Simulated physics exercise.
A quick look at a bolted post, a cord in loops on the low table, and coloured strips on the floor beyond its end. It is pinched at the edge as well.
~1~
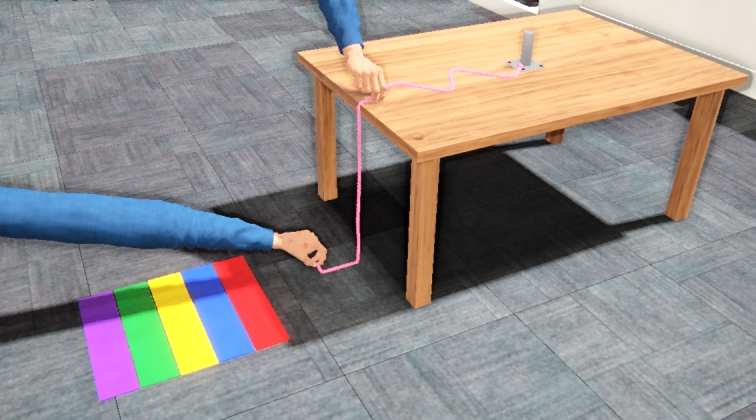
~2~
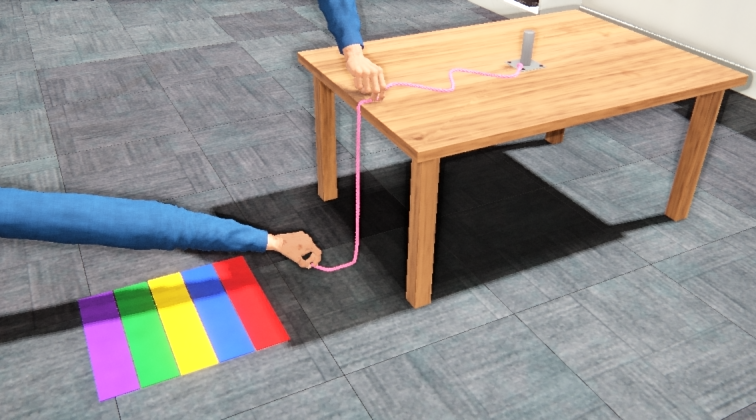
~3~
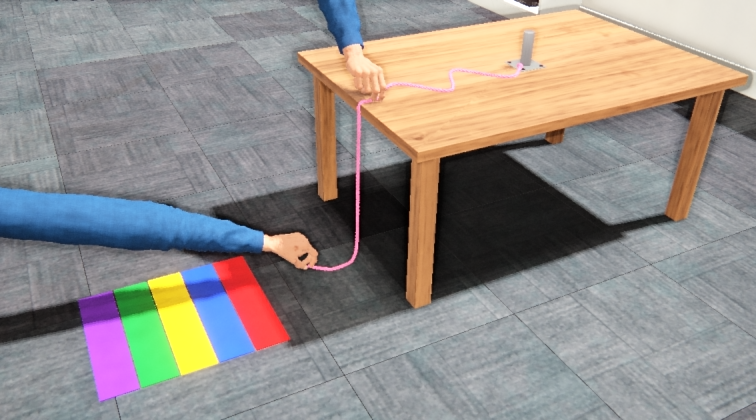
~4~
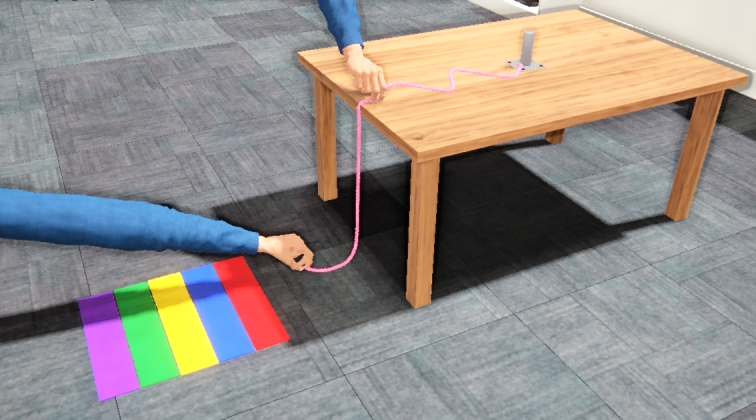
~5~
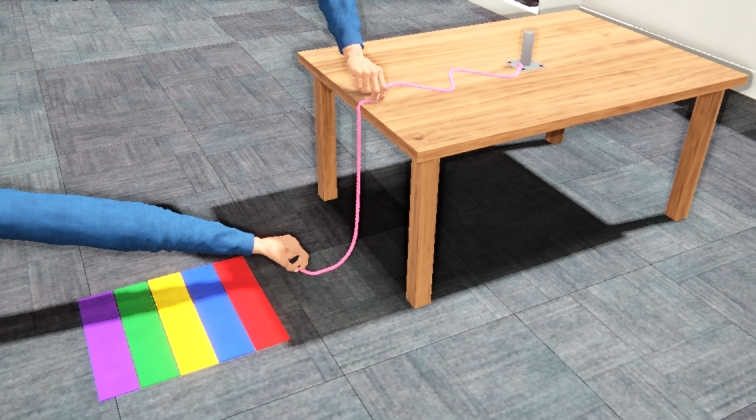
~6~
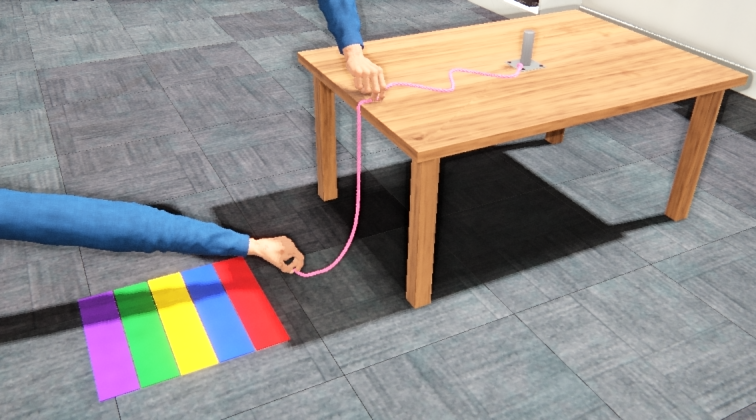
On a carpeted floor beside a low wooden table, one hand pinches a pink cord at the table's edge while another draws its lower end slightly left, near coloured strips, and the hanging bend loosens into a smoother curve.
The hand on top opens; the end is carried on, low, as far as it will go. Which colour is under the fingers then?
The purple one.
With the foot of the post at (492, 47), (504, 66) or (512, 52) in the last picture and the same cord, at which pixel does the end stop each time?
About (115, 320), (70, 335) and (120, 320).
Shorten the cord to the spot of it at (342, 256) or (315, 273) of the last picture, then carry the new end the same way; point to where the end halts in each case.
In that order: (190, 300) and (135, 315).
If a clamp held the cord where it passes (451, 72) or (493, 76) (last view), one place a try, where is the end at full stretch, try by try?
Try by try, around (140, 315) and (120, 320).
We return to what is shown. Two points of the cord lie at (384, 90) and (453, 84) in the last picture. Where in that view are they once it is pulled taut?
Near (328, 125) and (410, 88).
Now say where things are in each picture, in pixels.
In the first picture, end (317, 263); red (264, 327); blue (229, 339); yellow (193, 350); green (154, 362); purple (115, 375).
In the second picture, end (312, 265); cord through (509, 77) (451, 77) (412, 85) (360, 108) (358, 180) (357, 247).
In the third picture, end (308, 266).
In the fourth picture, end (304, 267); cord through (509, 77) (451, 77) (412, 85) (360, 108) (358, 180) (355, 247).
In the fifth picture, end (299, 268).
In the sixth picture, end (294, 270); cord through (509, 77) (451, 77) (412, 85) (360, 108) (358, 179) (346, 248).
Early on, end near (180, 303); over yellow.
Midway, end near (130, 317); over green.
At the end of the slack, end near (101, 325); over purple. It halts on the purple strip.
